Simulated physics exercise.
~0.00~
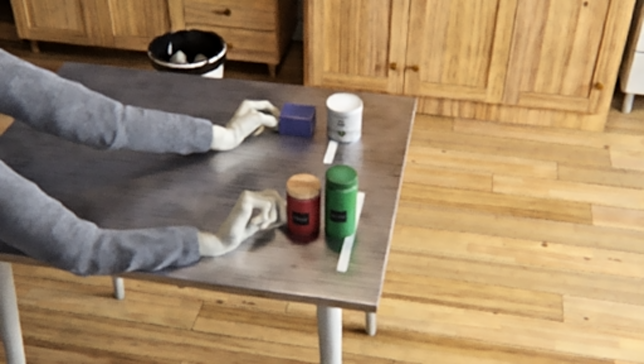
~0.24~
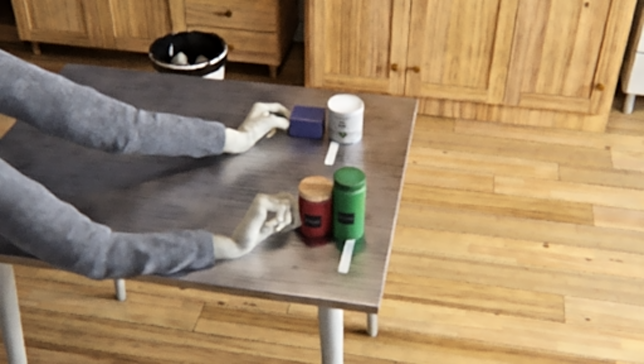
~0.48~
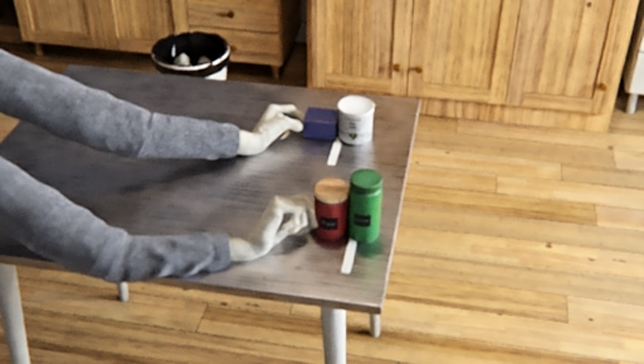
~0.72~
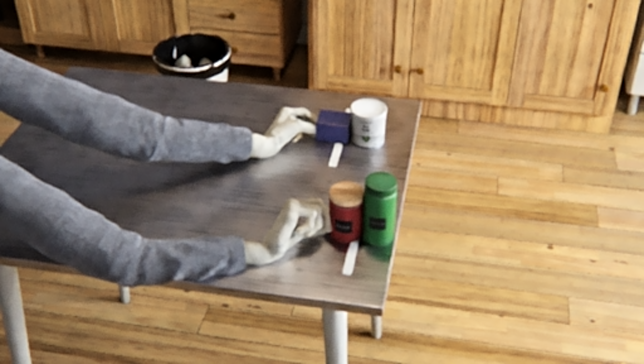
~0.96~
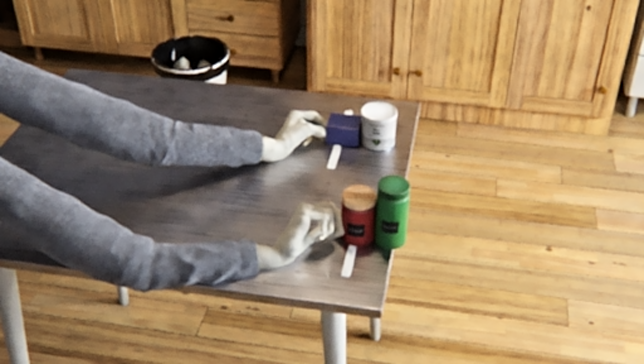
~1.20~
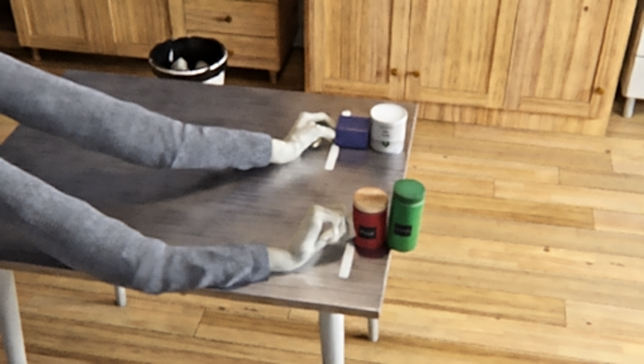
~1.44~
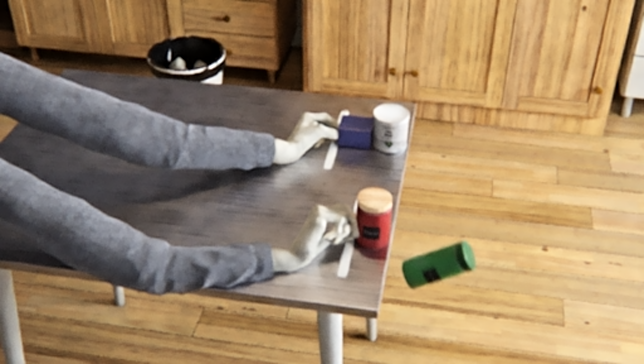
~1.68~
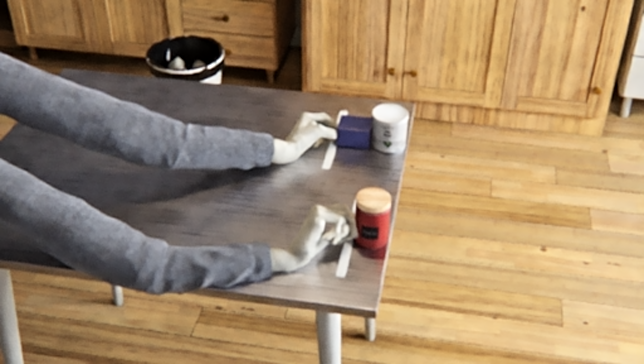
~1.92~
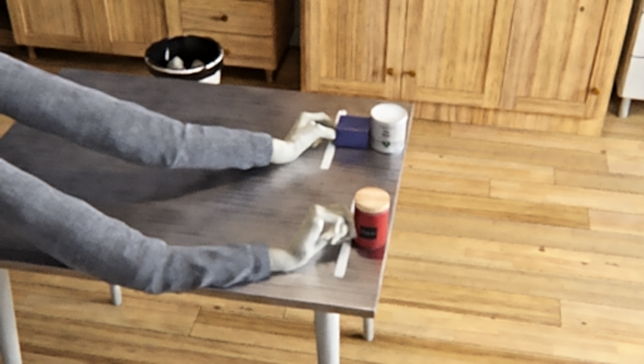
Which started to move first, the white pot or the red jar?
The red jar started to move first, and the white pot only began sliding after that.
